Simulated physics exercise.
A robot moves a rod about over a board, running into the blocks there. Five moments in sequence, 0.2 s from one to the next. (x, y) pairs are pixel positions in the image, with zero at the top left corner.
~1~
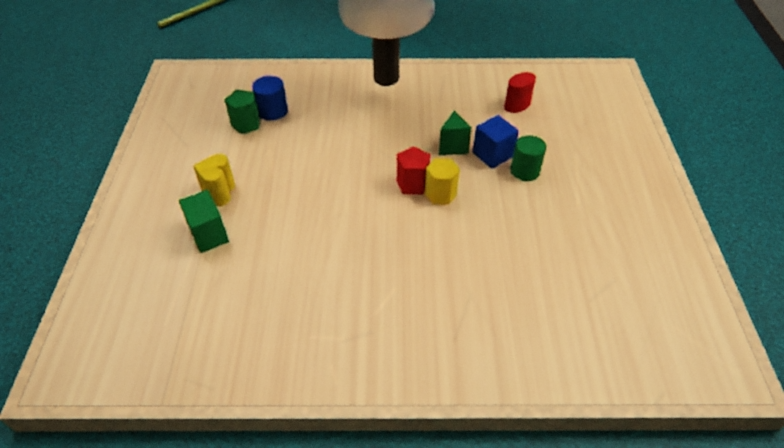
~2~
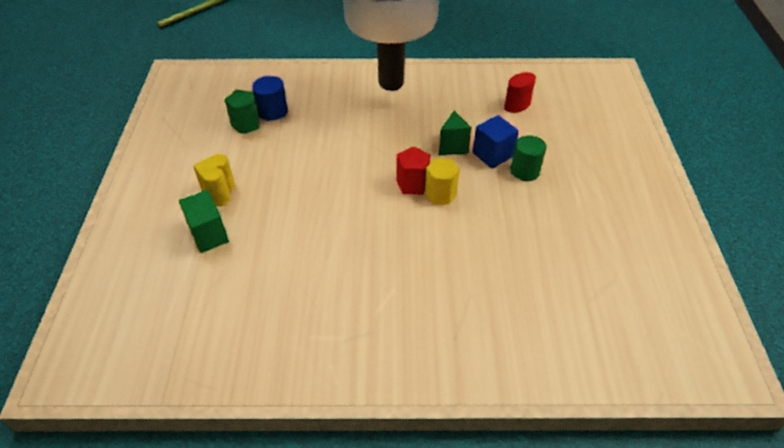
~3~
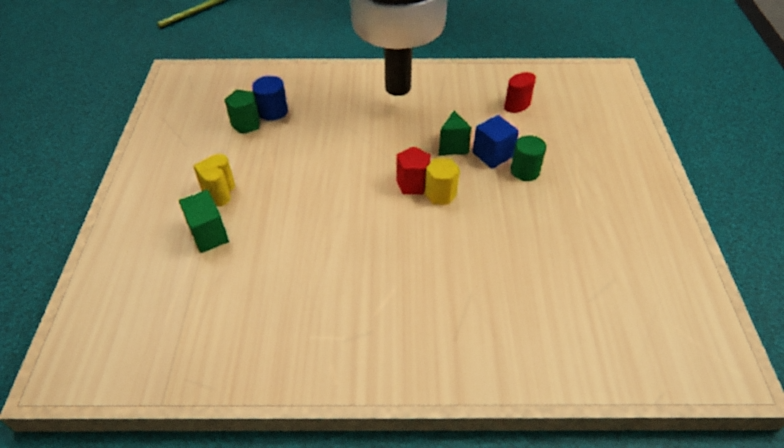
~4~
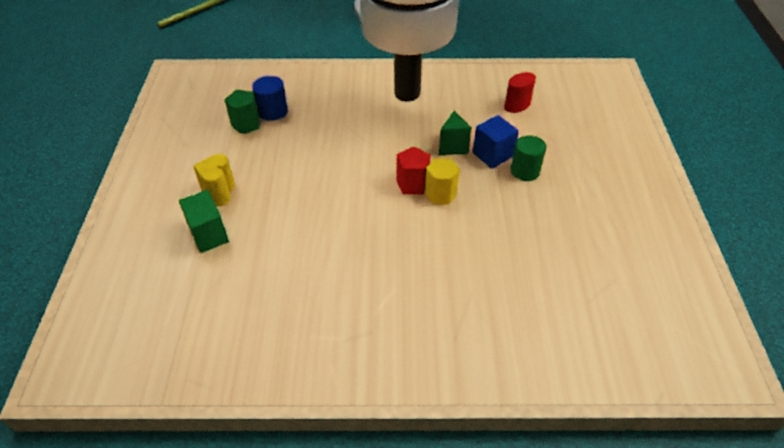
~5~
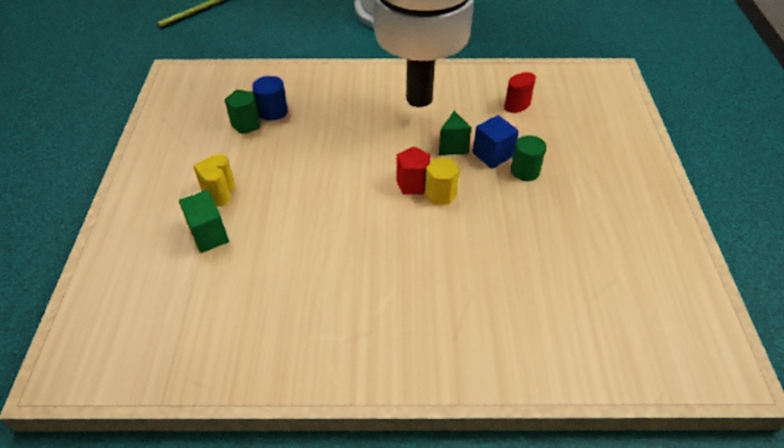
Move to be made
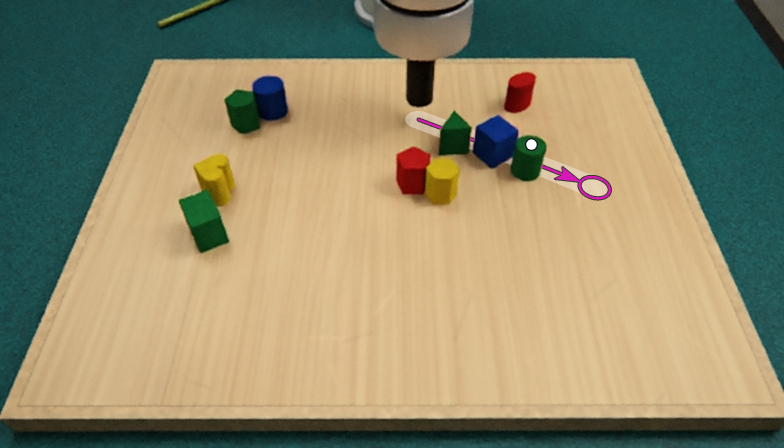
To begin with, a dark rod hangs from a pale robot arm near the far edge of a wooden board scattered with red, yellow, green and blue blocks. The rod then shifts slightly right and toward the viewer, nearing the green triangular block, while all the blocks stay still.
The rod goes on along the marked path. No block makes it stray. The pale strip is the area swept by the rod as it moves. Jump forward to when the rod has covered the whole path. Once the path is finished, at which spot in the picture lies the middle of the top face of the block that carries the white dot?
I think it will end close to (594, 207).
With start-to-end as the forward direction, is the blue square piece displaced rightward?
It seems so.
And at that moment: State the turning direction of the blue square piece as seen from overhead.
I'd predict that, seen from above, the blue square piece rotates clockwise.
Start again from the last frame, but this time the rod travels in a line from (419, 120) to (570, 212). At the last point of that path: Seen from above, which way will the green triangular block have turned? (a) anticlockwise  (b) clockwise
I choose b.
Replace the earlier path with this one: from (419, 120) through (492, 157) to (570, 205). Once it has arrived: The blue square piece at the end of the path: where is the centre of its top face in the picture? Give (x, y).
The centre of its top face lies at (613, 190).
Drawn move, straight from (419, 120) to (595, 188); the dot is on the green round block.
The first path, step by step. One third of the way, rod (477, 121); green triangular block (465, 128), turned 75° clockwise.
Two thirds of the way, rod (538, 144); green triangular block (467, 129), turned 85° clockwise; blue square piece (556, 157), turned 20° clockwise; green round block (574, 178).
At the end, rod (602, 169); green triangular block (467, 129), turned 85° clockwise; blue square piece (608, 186), turned 65° clockwise; red oval still; green round block (594, 207).
